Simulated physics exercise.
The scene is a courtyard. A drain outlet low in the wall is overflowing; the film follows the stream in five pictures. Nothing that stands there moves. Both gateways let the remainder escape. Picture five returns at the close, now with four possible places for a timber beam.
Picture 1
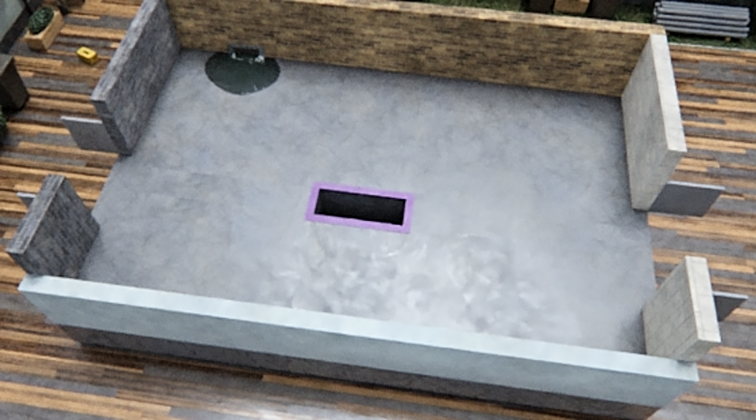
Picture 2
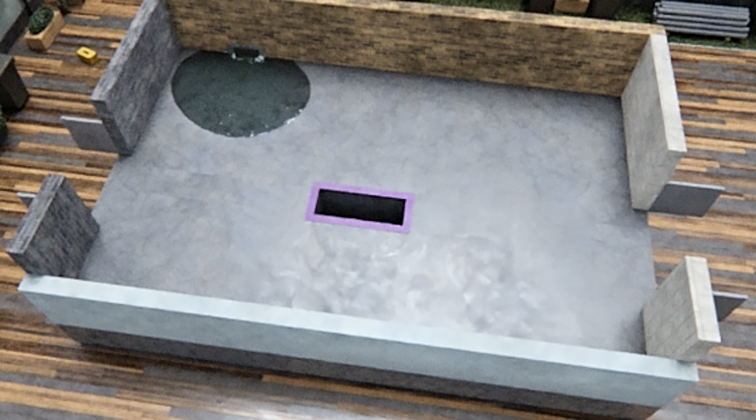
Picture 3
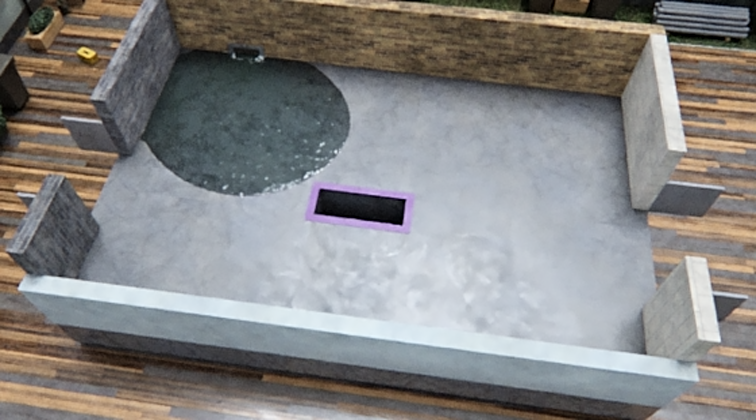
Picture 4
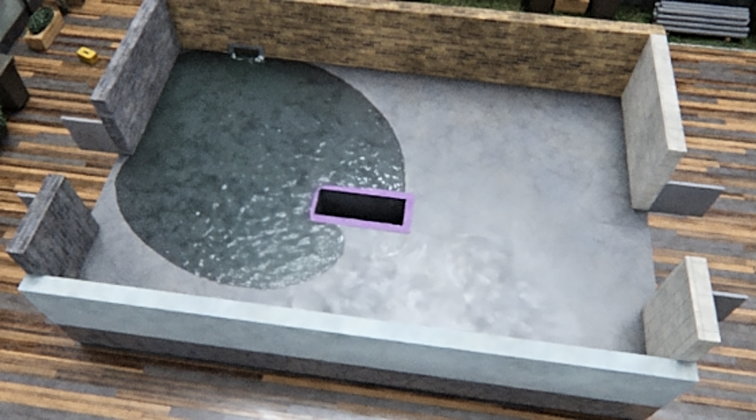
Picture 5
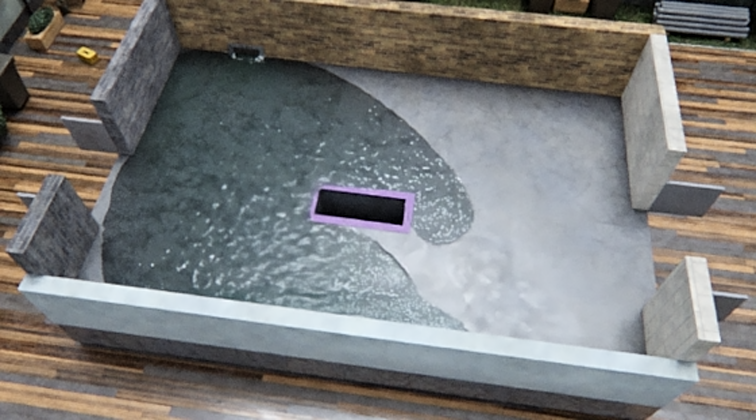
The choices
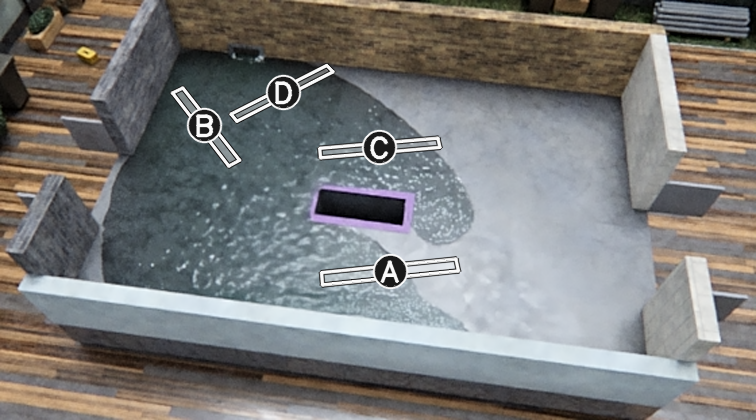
The video shows dark water spreading from an outlet at the back left of a walled courtyard across the pale floor, reaching a purple-framed gully near the middle, then extending past both sides of it toward the front wall.
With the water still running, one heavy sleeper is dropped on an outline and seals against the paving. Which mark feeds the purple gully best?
Use spot B.
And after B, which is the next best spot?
Spot A.
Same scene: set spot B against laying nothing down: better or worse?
It is better.
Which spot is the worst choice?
Spot D.
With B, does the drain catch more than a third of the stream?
Yes.
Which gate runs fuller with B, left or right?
The right one.
On the marked copy, A from (322, 278) to (457, 264); B from (177, 90) to (234, 163); C from (320, 153) to (438, 142); D from (233, 117) to (329, 68).
With A, about 29 % of the stream goes into the purple gully, about 69 % out by the gates.
With B, about 53 % of the stream goes into the purple gully, about 45 % out by the gates.
With C, about 17 % of the stream goes into the purple gully, about 80 % out by the gates.
With D, about 2 % of the stream goes into the purple gully, about 95 % out by the gates.
